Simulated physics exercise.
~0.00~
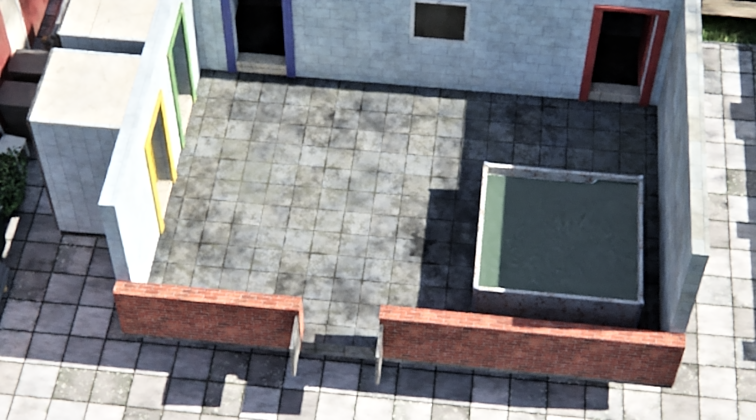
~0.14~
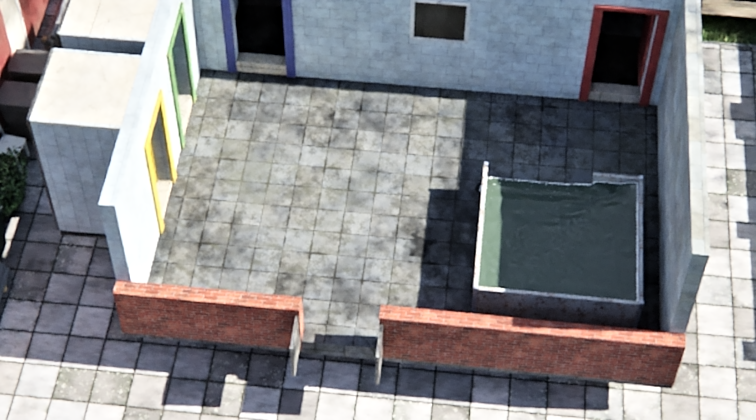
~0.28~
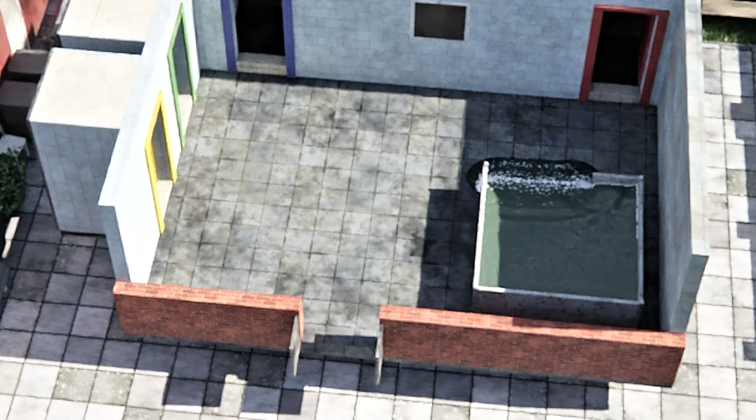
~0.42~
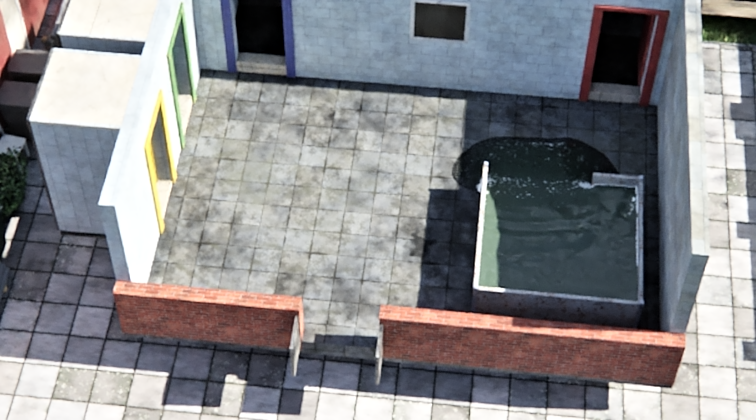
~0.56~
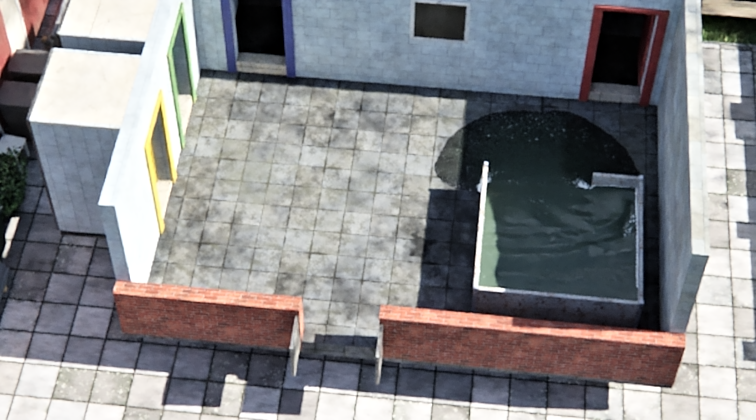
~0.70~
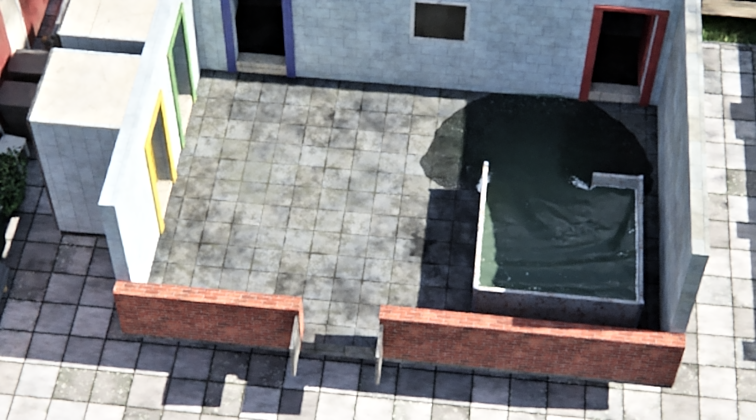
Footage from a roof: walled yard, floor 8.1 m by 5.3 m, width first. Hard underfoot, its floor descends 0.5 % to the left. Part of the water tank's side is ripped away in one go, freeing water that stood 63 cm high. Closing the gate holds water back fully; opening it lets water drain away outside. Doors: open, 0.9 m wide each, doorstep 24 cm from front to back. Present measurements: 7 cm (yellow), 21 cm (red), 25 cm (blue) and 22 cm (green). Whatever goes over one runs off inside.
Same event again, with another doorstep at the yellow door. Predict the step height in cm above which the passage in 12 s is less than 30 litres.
About 8 cm of height.
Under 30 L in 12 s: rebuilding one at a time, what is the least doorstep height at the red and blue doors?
Close to 24 cm (red) and close to 11.0 cm (blue).
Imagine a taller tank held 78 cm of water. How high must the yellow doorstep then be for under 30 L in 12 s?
10.5 cm.
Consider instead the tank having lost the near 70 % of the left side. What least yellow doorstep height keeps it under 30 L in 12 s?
That way, roughly 19 cm.
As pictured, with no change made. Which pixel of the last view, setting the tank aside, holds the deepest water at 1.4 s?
At about pixel (524, 98).
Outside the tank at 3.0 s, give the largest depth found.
Roughly 38 cm.
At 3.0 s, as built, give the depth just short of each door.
Depth (cm): Yellow 0 / red 29 / blue 7 / green 8.
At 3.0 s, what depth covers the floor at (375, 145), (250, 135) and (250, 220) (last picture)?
First 4, then 3, then 0 cm.
After 1.4 s water covers 20 % of the floor, deepest (44 cm) near (524, 98); it has not reached the yellow door.
After 3.0 s water covers 45 % of the floor, deepest (38 cm) near (648, 108); it has not reached the yellow door.
After 12.0 s water covers 100 % of the floor, deepest (15 cm) near (311, 80); 11 cm at the yellow door, 44 litres in over its 7 cm doorstep.
At the yellow door as built, the water arrived by 3.8 s and peaked near 12 cm at 11.0 s.
Run again over the same 12 s with other heights there, 52 litres in over 6.5 cm, 9 litres over 10 cm. The limit of 30 litres is kept from about 8 cm up.
